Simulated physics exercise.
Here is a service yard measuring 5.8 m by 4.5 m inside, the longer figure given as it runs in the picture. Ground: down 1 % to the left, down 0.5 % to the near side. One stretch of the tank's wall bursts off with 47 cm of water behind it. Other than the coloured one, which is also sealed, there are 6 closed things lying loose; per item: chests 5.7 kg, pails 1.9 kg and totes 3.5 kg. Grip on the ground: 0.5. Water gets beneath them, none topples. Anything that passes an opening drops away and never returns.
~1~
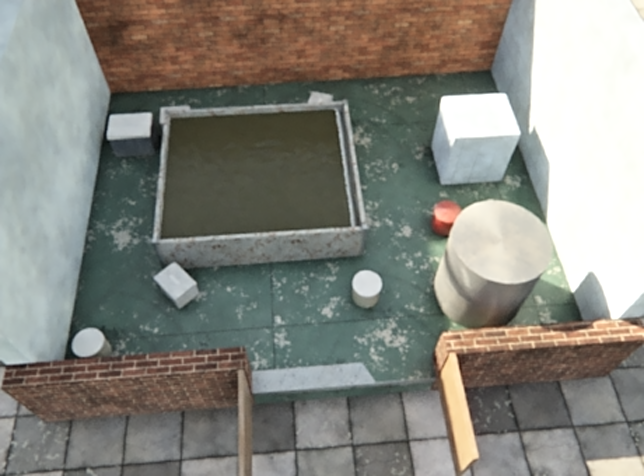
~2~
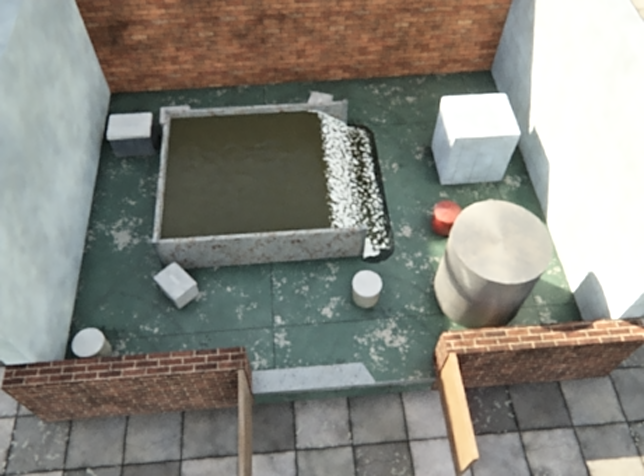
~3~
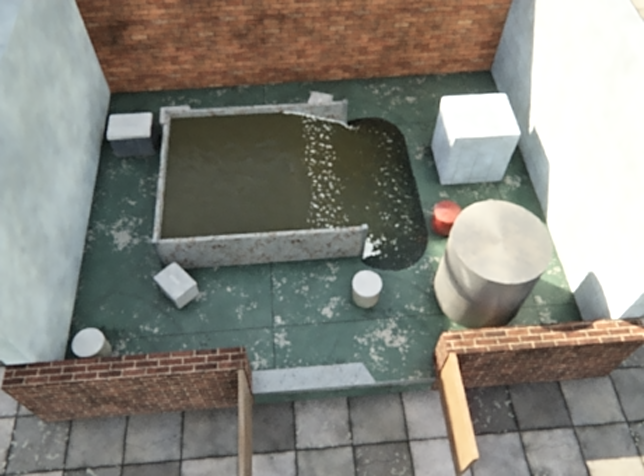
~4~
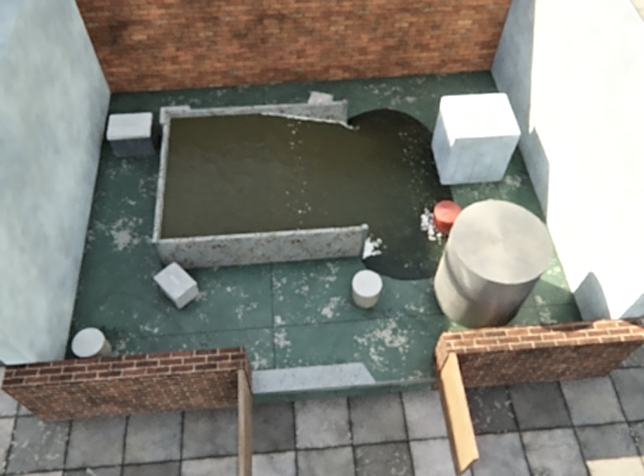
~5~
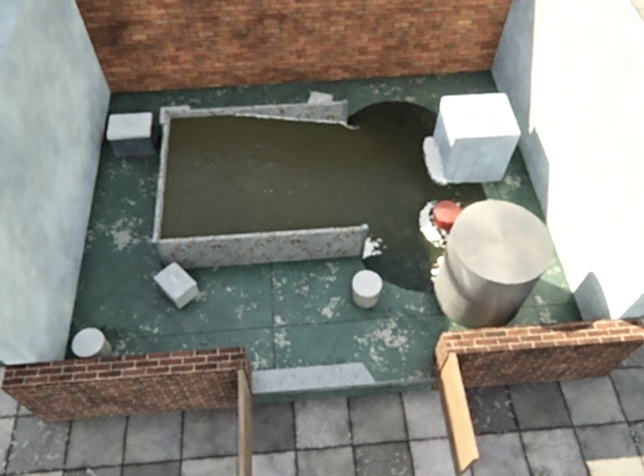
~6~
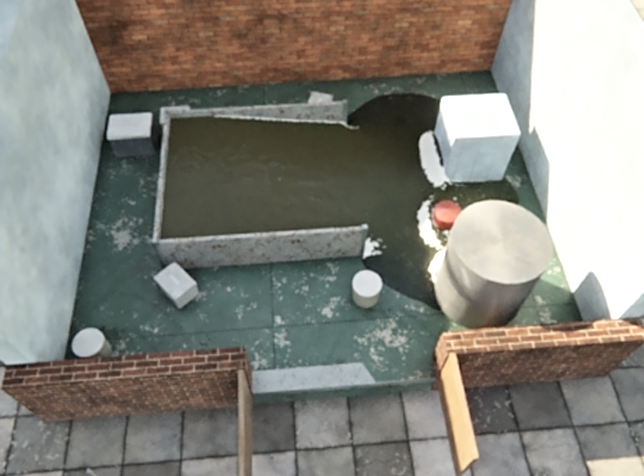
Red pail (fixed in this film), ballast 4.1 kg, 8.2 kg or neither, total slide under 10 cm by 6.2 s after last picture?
Neither option works.
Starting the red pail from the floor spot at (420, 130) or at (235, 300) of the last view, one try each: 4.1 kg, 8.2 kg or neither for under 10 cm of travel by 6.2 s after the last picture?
In that order: Neither holds; only the larger holds.
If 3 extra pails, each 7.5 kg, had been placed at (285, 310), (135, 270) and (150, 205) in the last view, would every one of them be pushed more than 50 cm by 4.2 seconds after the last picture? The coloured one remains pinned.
Taking them one by one: Below the mark; below the mark; below the mark.
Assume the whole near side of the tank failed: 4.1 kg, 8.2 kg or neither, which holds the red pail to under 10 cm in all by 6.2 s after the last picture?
That way round, the lesser mass holds.
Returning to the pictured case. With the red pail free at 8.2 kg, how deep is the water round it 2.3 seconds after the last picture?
Around 20 cm.
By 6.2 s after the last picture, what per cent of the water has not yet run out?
Remaining: Approx. 88 per cent.
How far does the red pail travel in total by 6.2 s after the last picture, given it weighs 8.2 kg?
I'd put it near 300 cm in all.
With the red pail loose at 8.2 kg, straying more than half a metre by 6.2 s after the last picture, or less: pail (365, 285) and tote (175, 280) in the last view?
Result, in order - above threshold; below threshold.
Then, 0.6 s after the last picture the red pail would be 117 cm from its start with 4.1 kg and 115 cm from its start with 8.2 kg; 12 cm of water round it then.
Then, 2.3 s after the last picture the red pail would be 162 cm from its start with 4.1 kg and 162 cm from its start with 8.2 kg; 20 cm of water round it then.
Then, 4.2 s after the last picture the red pail would be 162 cm from its start with 4.1 kg and 162 cm from its start with 8.2 kg; 15 cm of water round it then.
Then, 6.2 s after the last picture the red pail would be 162 cm from its start with 4.1 kg and 162 cm from its start with 8.2 kg; 9 cm of water round it then.
